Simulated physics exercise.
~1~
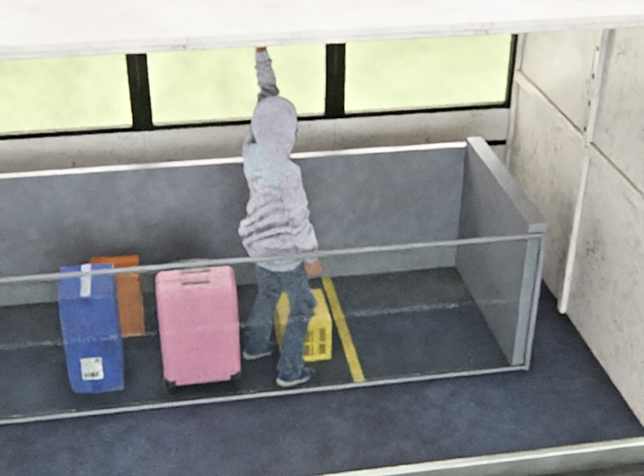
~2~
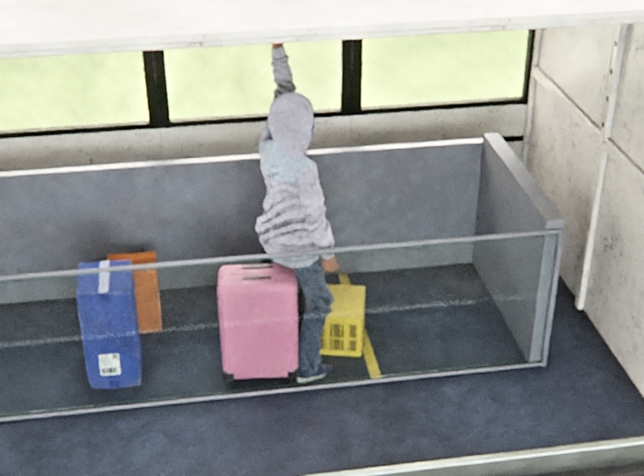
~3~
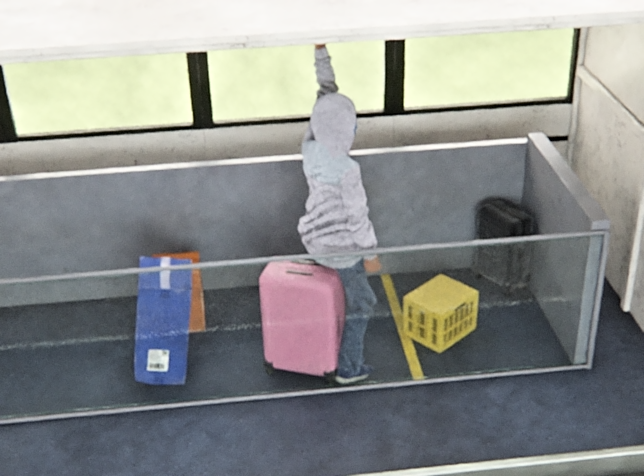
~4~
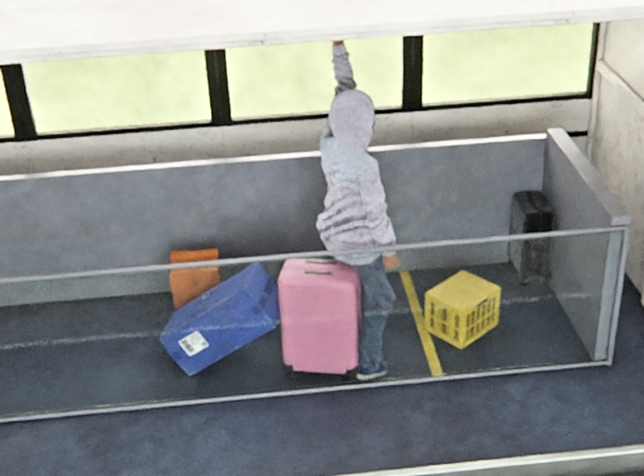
The footage shows a hooded person holding on overhead in a bus bay as a pink suitcase, yellow crate and black case shift right and a blue bag tips over; the crate and black case end beyond the yellow line, while the pink suitcase, blue bag and orange pack stop short.
